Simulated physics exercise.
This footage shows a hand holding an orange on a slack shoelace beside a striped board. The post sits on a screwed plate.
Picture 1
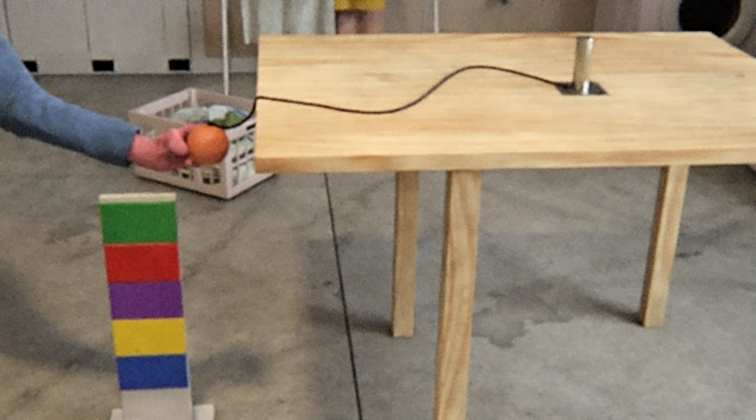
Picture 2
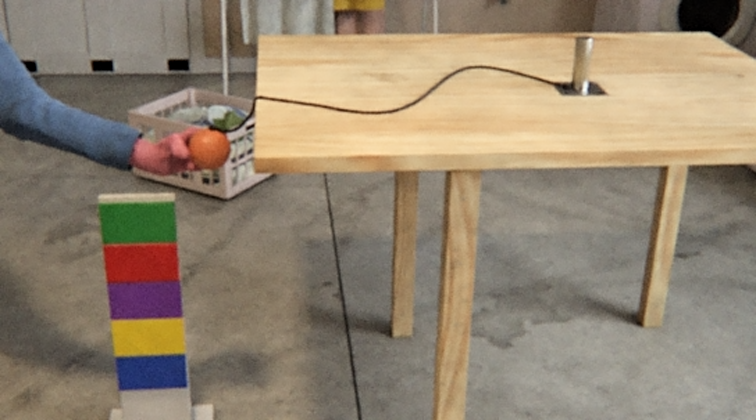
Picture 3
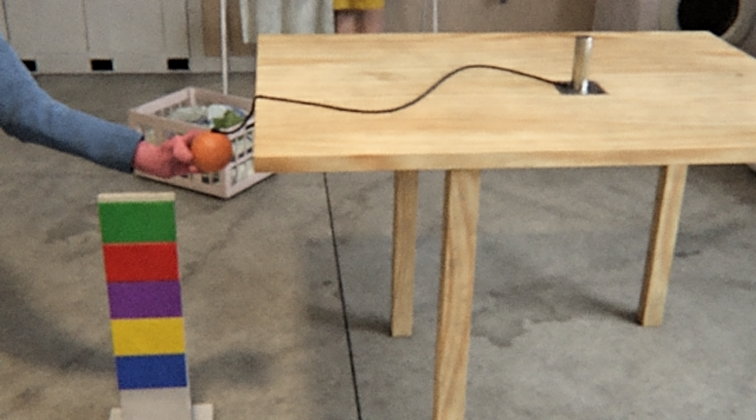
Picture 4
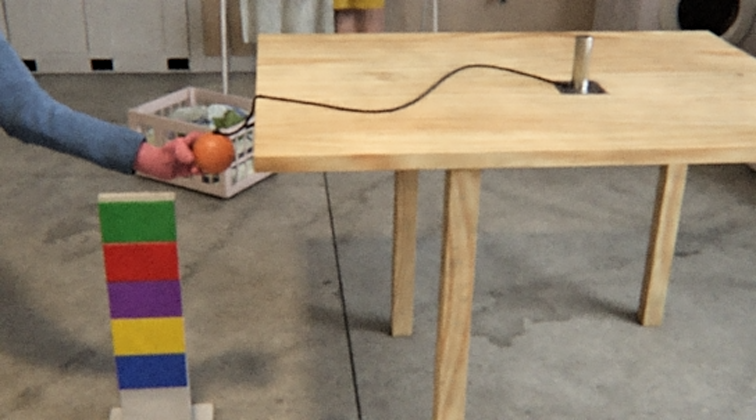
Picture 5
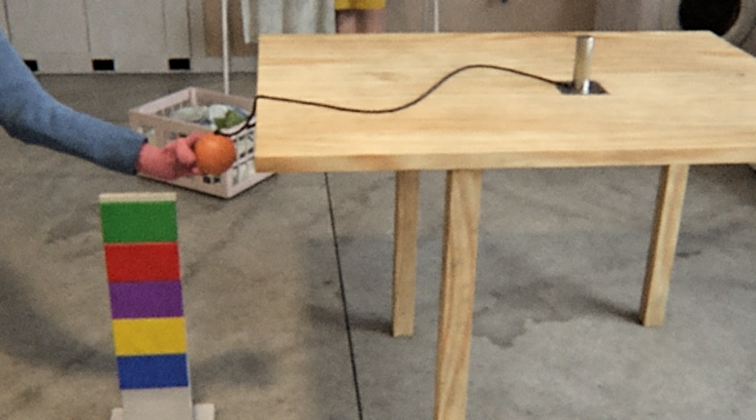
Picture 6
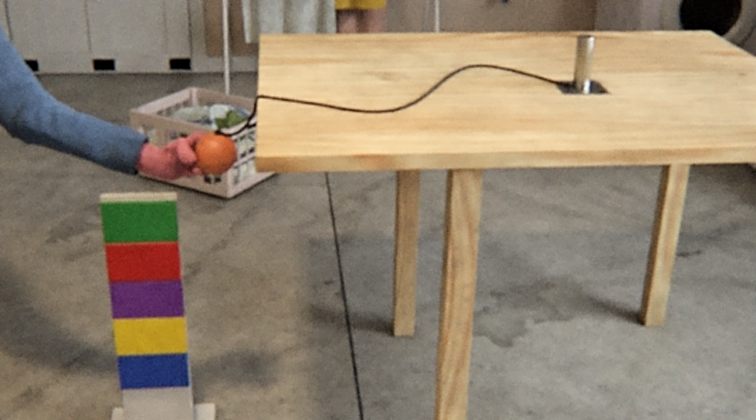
The video shows a hand holding an orange tied to a slack dark cord that runs across a wooden table to a metal post, beside a board with coloured stripes; the hand shifts very slightly right, and little else moves.
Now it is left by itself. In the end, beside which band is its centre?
Beside purple.
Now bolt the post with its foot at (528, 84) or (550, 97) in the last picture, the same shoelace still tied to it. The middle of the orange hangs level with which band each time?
The first case gives yellow, the second gives yellow.
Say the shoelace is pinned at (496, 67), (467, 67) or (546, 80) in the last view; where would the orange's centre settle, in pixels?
Per try (px, approx.): (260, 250); (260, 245); (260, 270).
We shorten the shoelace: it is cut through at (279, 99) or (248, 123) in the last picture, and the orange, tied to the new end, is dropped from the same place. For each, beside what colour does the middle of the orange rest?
In order, the results are green and red.
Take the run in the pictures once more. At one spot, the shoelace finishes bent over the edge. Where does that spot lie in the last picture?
Pixel (377, 112) or thereabouts.
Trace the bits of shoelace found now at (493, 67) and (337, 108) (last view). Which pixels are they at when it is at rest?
Final spots: (473, 87), then (258, 135).
A little later, orange near (284, 274); level with purple.
Next, orange near (248, 283); level with purple.
When it is over, orange near (261, 281); level with purple. At purple.
